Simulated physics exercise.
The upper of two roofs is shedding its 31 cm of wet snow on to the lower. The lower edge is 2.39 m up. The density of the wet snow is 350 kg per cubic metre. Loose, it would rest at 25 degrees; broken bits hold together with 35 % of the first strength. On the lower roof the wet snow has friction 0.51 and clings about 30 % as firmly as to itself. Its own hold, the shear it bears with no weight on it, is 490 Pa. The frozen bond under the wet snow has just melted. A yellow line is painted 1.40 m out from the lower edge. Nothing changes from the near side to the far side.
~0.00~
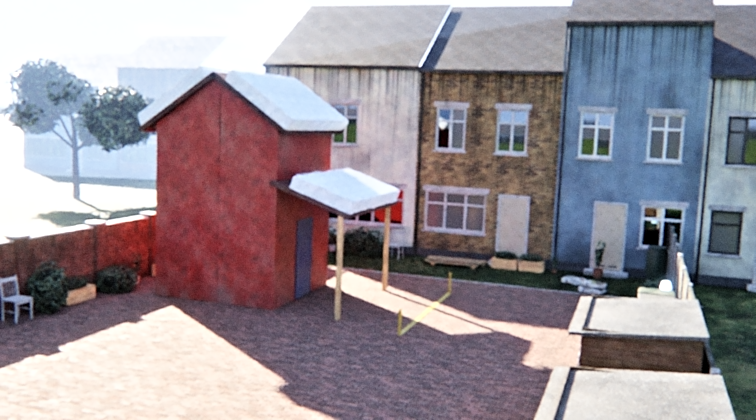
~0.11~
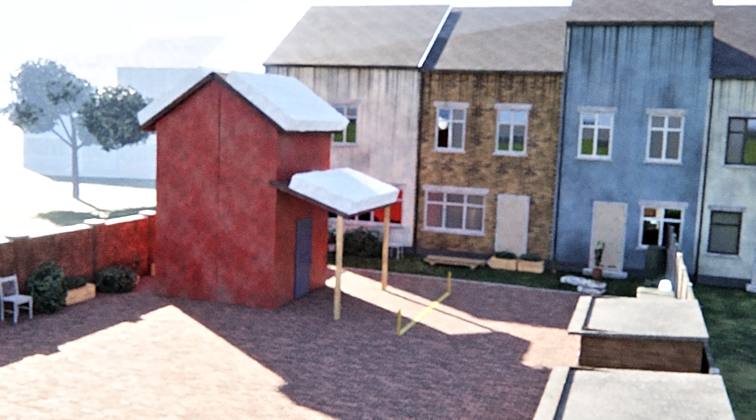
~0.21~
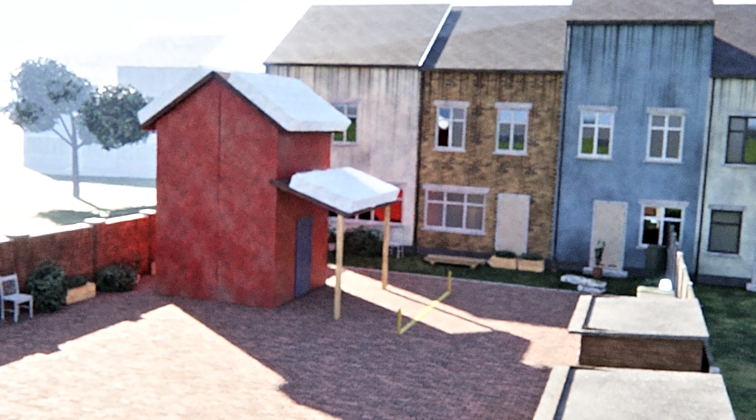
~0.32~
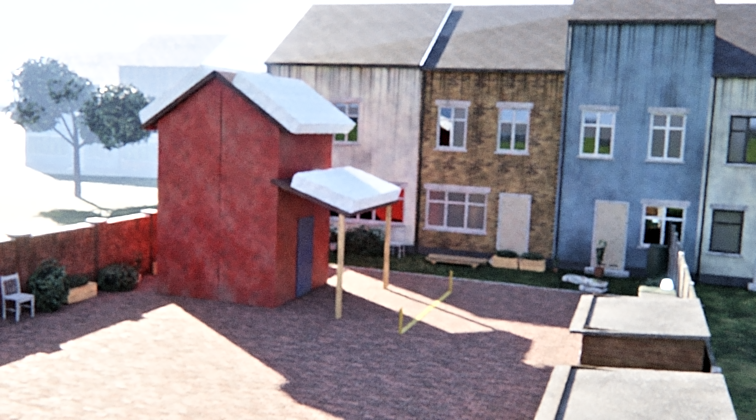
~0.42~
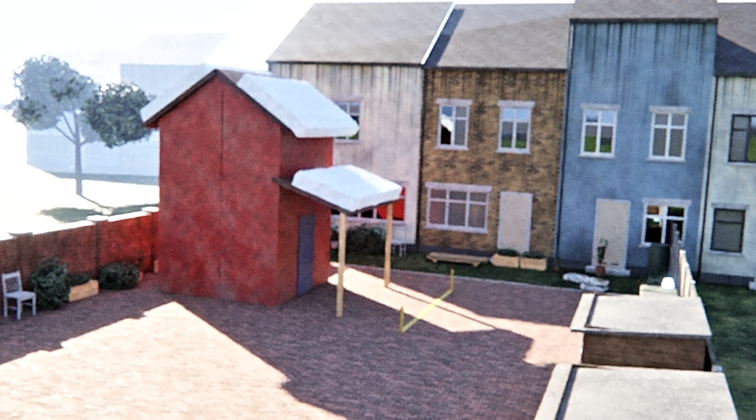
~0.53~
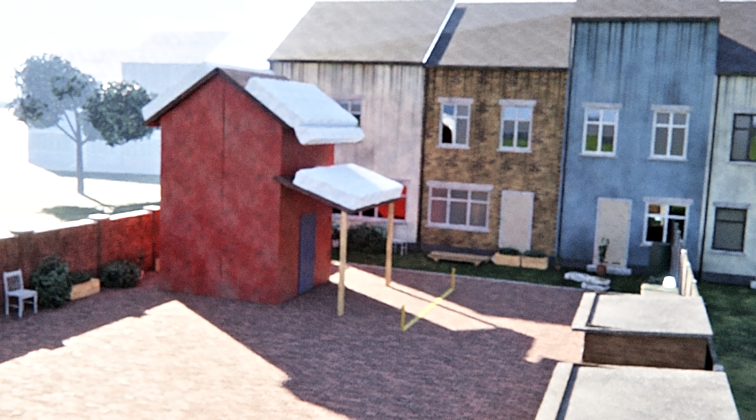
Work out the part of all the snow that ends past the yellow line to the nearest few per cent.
It comes to some 42 %.
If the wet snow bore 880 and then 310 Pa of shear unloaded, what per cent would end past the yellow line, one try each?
In turn about 35 %, 45 %.
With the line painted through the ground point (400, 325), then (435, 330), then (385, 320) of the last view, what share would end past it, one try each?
In turn about 50 %, 30 %, 55 %.
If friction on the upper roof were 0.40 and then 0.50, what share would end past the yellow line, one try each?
In turn about 30 %, 25 %.
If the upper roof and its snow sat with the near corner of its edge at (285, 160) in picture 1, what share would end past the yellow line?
It would be near 20 %.
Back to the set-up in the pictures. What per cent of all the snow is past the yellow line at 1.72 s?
About 9 %.
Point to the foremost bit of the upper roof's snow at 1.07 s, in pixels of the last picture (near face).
Around (352, 192).
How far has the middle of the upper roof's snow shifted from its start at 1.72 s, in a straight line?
Some 4.4 m.
After 1.07 s, none is below the lower edge and 0 % is past the line.
After 1.72 s, 52 % is below the lower edge and 9 % is past the line.
After 2.36 s, 65 % is below the lower edge and 42 % is past the line.
After 3.00 s, 65 % is below the lower edge and 42 % is past the line.
After 3.10 s, at the end, 65 % is below the lower edge and 42 % is past the line.
